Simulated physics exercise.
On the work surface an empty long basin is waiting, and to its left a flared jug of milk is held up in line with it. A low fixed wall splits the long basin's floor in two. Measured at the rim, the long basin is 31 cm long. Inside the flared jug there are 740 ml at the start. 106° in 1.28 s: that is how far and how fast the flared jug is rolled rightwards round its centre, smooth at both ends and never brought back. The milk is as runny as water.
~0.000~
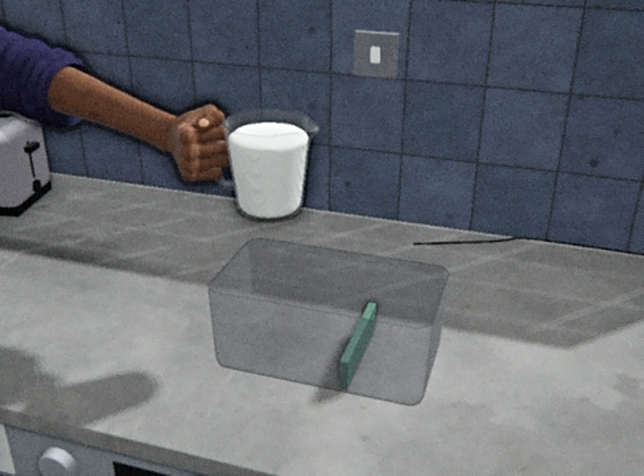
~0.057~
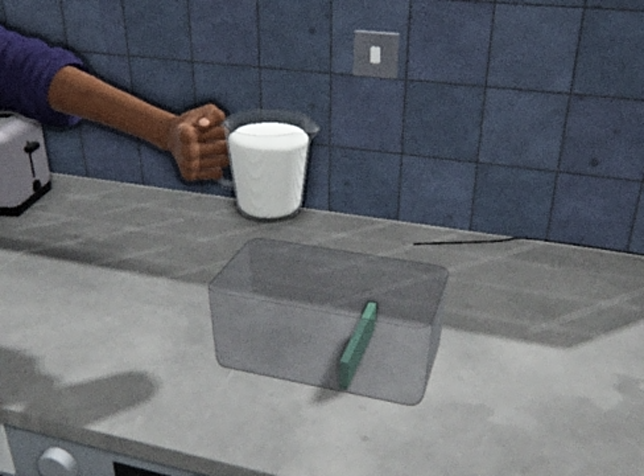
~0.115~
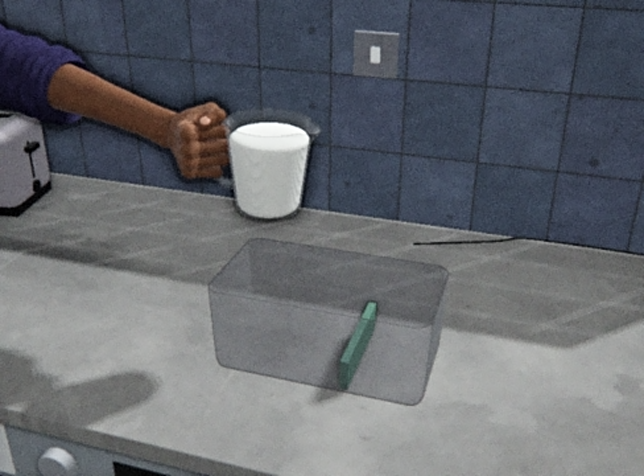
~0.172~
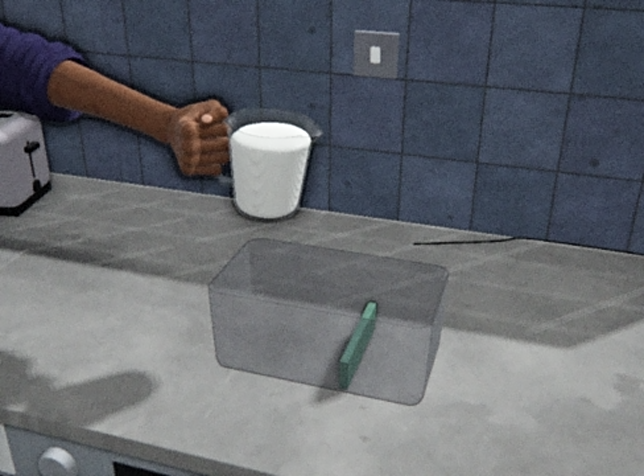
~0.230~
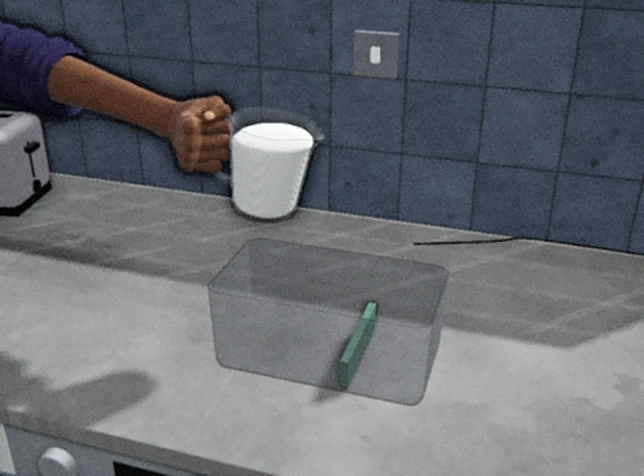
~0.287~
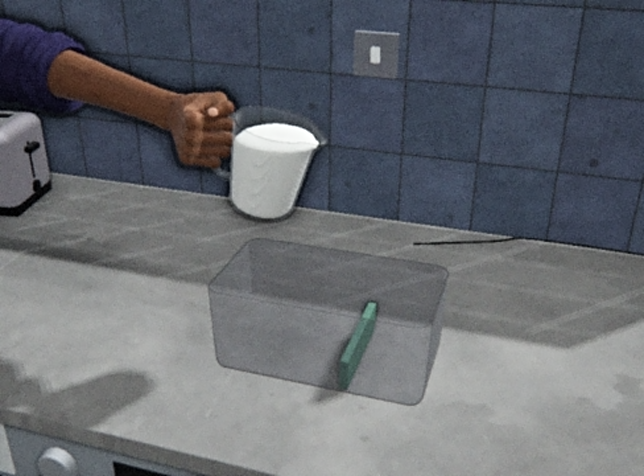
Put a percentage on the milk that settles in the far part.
Roughly 74 per cent ends up there.
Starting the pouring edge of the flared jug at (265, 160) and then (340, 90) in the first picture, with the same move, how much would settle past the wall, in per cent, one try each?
I'd expect close to 5 per cent and then close to 70 per cent.
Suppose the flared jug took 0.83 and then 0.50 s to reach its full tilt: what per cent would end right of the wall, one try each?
Try 1: Approx. 65 %; try 2: Approx. 55 %.
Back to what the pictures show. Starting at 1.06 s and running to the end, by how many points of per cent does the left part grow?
20 %.
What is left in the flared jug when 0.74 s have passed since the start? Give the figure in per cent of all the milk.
Portion remaining: Approx. 76 per cent.
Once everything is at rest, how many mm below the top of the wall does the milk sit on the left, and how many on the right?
Left 42 mm, right 14 mm.
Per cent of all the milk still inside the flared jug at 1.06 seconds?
Roughly 22 percent remains.
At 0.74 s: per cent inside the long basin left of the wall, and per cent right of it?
0 per cent left and 6 right, roughly.
After 0.74 s the tilt is 65° and 76 per cent is still to pour, 0 is left of the wall and 6 right of it.
After 1.06 s the tilt is 99° and 22 per cent is still to pour, 4 is left of the wall and 54 right of it.
After 1.41 s the tilt is 106° and 1 per cent is still to pour, 23 is left of the wall and 74 right of it.
After 1.78 s the tilt is 106° and 0 per cent is still to pour, 25 is left of the wall and 74 right of it.
In the end 25 per cent lies left of the wall, 74 right of it and 1 outside.
